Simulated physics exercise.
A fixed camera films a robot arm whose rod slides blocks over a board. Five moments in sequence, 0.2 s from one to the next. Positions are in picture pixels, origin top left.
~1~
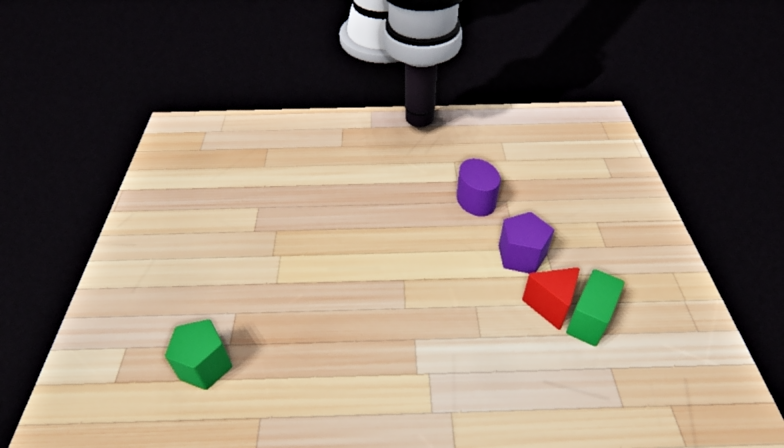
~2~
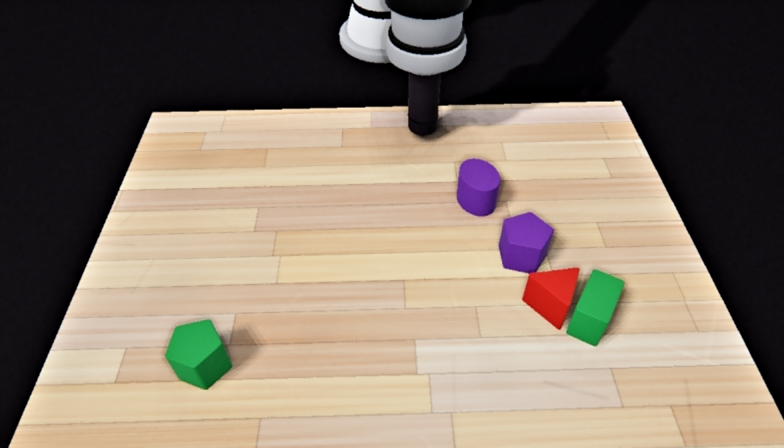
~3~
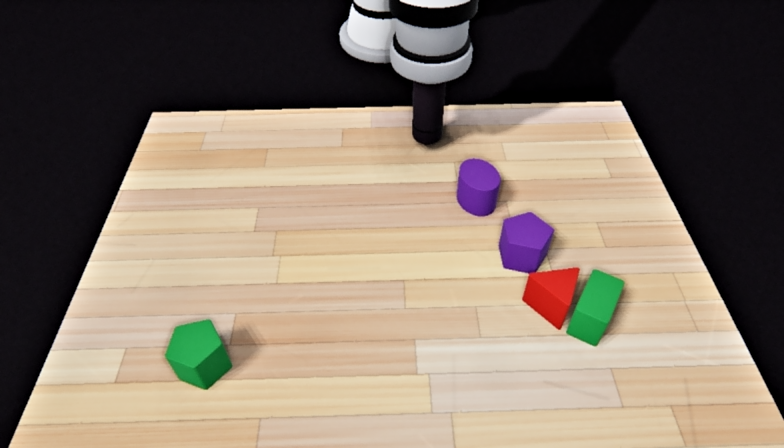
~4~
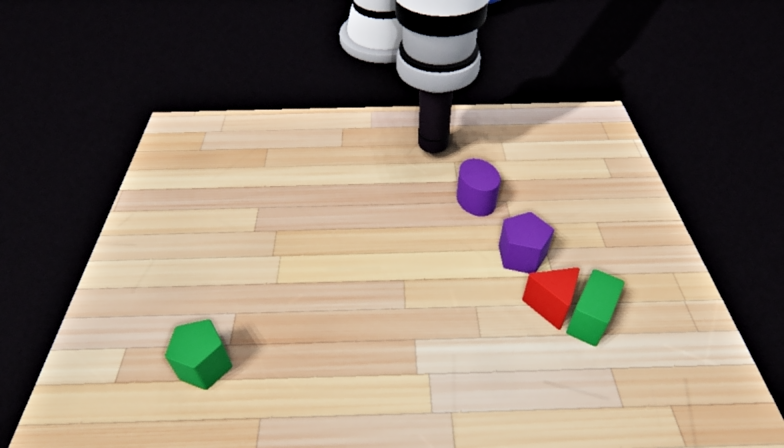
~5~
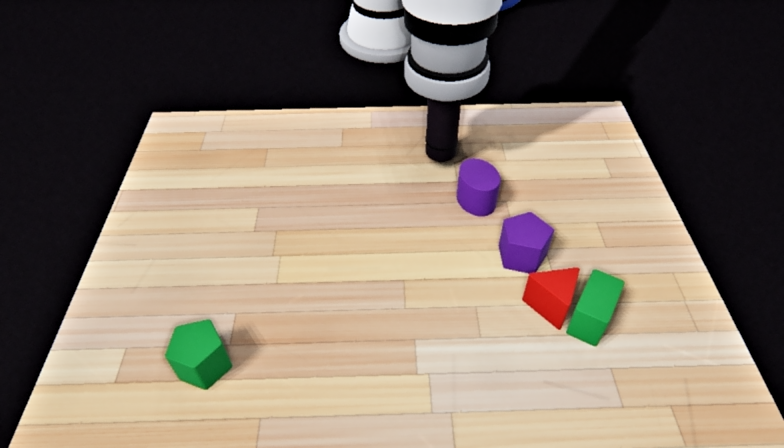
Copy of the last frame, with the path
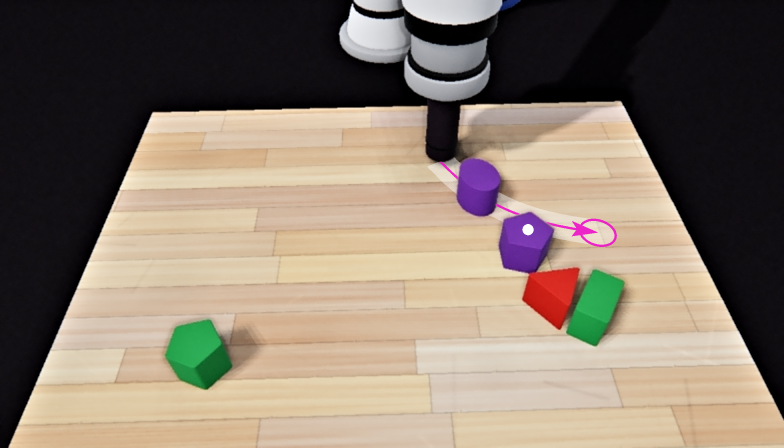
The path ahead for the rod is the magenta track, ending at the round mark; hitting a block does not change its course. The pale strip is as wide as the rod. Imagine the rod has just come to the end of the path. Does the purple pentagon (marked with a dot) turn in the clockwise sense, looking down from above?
No, that is not what happens.
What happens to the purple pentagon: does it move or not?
By the last moment of the path, the purple pentagon has shifted.
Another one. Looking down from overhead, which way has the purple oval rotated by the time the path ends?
From above, clockwise.
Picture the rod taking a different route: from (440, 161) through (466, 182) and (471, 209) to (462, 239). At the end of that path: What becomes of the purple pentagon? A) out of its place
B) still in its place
Correct choice: A.
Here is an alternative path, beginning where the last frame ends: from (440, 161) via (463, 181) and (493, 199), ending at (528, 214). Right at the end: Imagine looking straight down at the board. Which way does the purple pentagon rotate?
From above, it turns counterclockwise.
The drawn path runs from (440, 161) through (478, 194) and (533, 219) to (598, 233); the dot is on the purple pentagon.
The first path, step by step. One third of the way, rod (479, 186); purple oval (500, 195), turned 15° clockwise.
Two thirds of the way, rod (535, 211); purple oval (520, 218), turned 90° clockwise; purple pentagon (535, 254), turned 35° anticlockwise.
At the end, rod (601, 224); purple oval (520, 218), turned 90° clockwise; purple pentagon (535, 254), turned 35° anticlockwise.
